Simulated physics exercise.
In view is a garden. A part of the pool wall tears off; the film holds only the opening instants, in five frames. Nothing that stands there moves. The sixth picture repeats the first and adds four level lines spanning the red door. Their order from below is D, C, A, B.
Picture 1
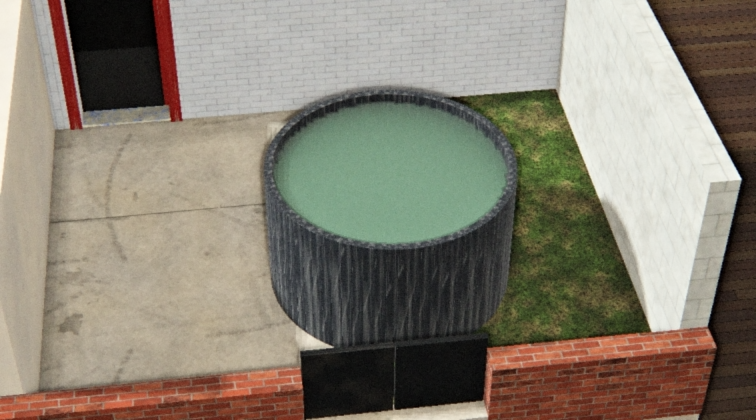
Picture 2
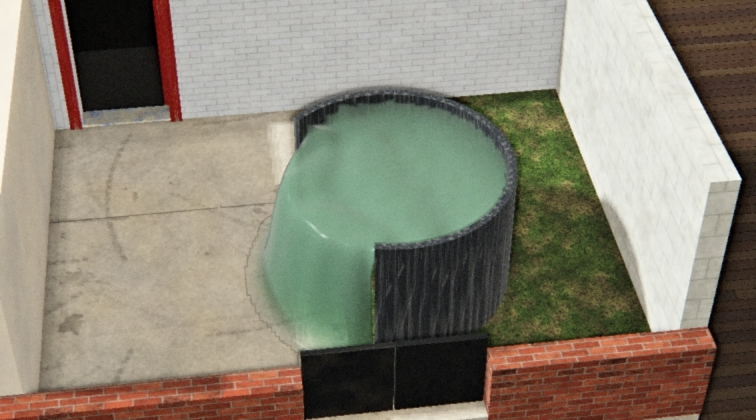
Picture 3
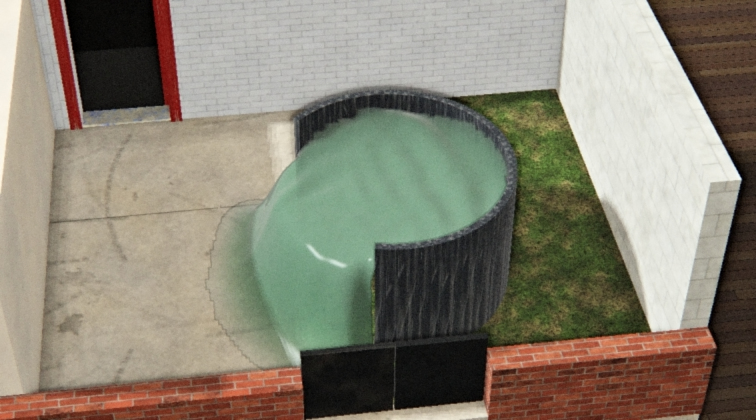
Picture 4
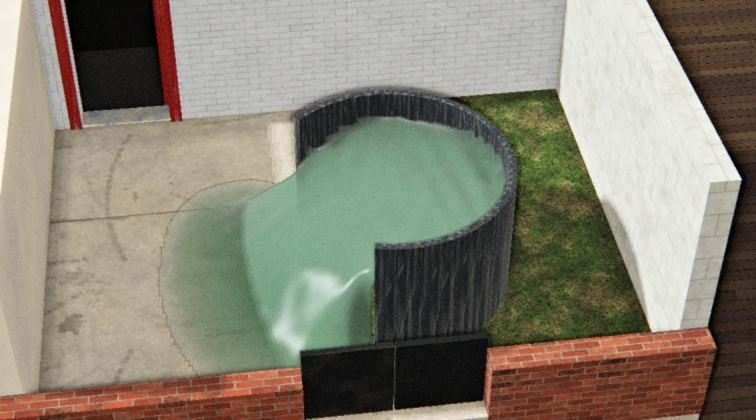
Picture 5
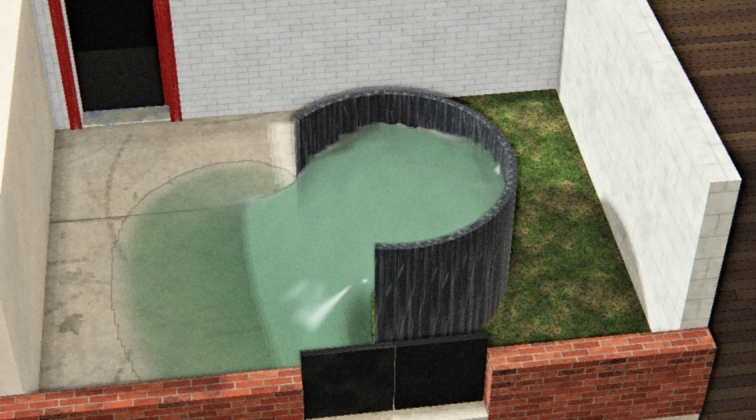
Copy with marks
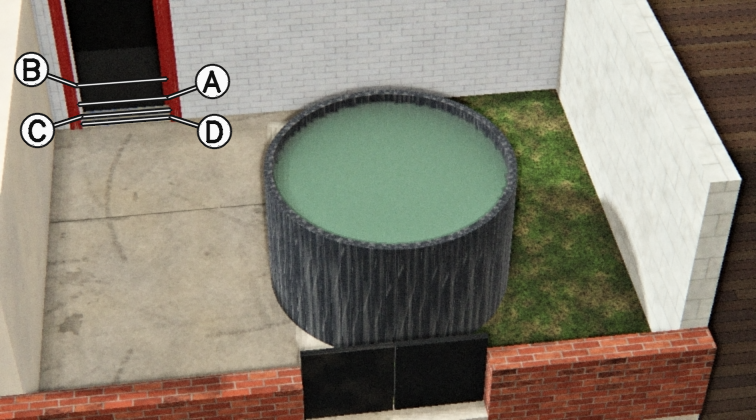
In a walled garden, a round pool's left side opens and green water spreads leftward across the paving.
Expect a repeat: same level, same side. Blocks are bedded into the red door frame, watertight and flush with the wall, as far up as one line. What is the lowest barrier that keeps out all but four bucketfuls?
Choose B.
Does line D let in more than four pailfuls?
Yes.
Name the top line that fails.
A.
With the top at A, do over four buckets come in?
Yes, it does.
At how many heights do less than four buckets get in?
One of the four.
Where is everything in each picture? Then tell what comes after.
In the first picture, water in the pool at rest, its middle at (391, 171); foot of the red doorway at (127, 124); shut gate at (394, 353).
In the second picture, 3 % of the ground under water, visible out to (266, 251).
In the third picture, 9 % of the ground under water, visible out to (242, 213).
In the fourth picture, 18 % of the ground under water, visible out to (185, 216).
In the fifth picture, 27 % of the ground under water, visible out to (152, 196).
In white, A at (123, 101); B at (121, 82); C at (125, 113); D at (126, 120); from the bottom up D, C, A, B.
Choosing A, about 13 bucketfuls get in.
Choosing B, a splash gets over, under a bucket.
Choosing C, dozens of bucketfuls pour in.
Choosing D, dozens of bucketfuls pour in.
